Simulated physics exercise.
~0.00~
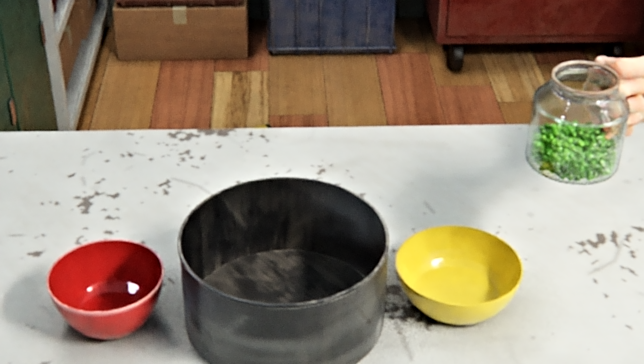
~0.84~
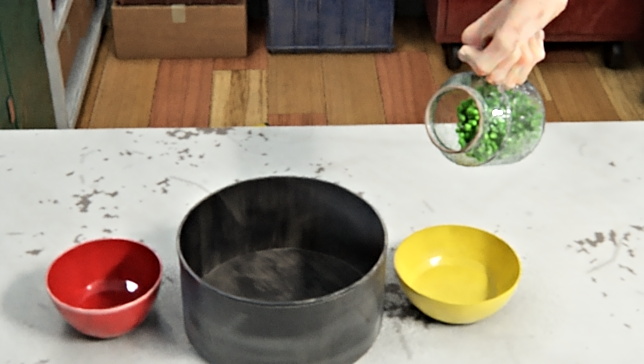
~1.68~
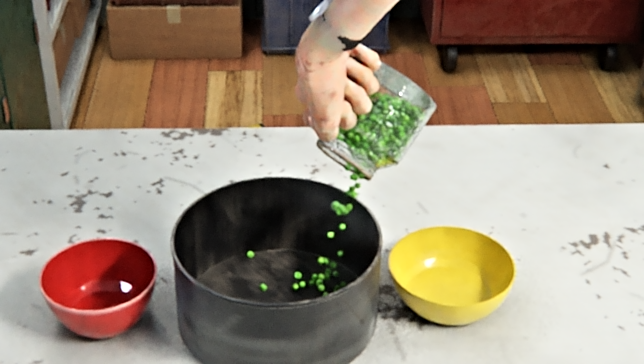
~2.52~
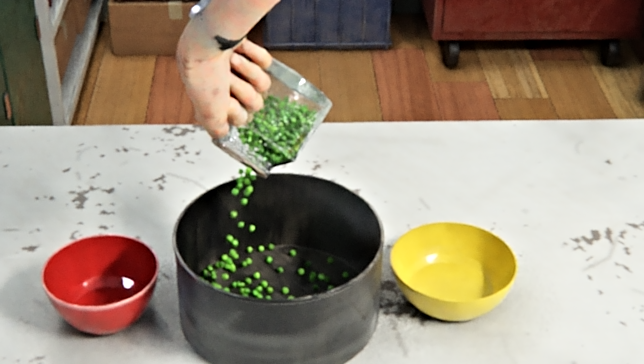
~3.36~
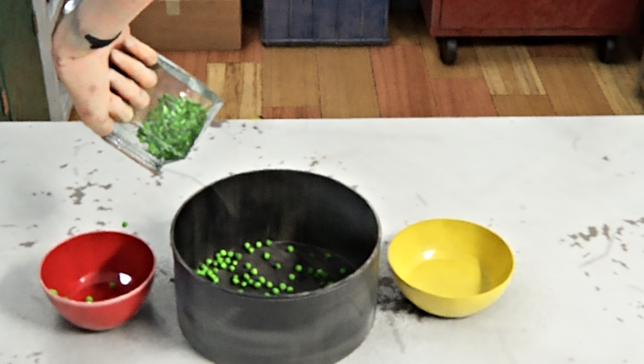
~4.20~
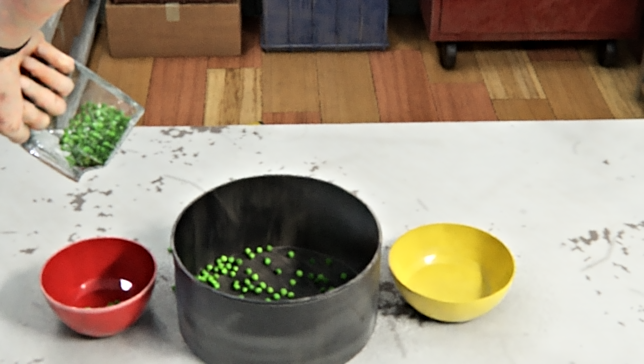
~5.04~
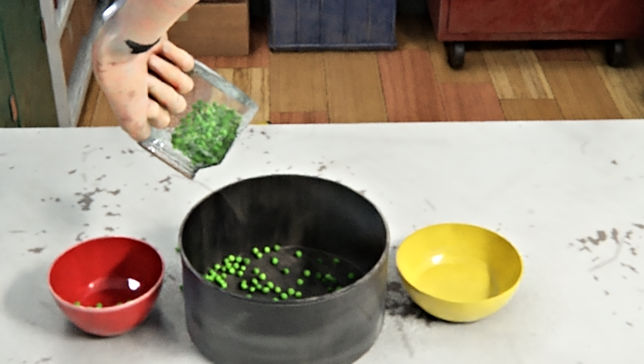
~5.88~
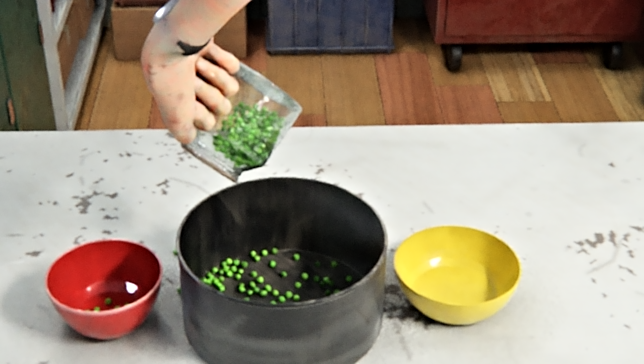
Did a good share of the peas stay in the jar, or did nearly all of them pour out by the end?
A good share of the peas stayed in the jar, even though it was tipped well over. Many others landed in the black pot, only a few went into the red bowl, and the yellow bowl stayed empty.
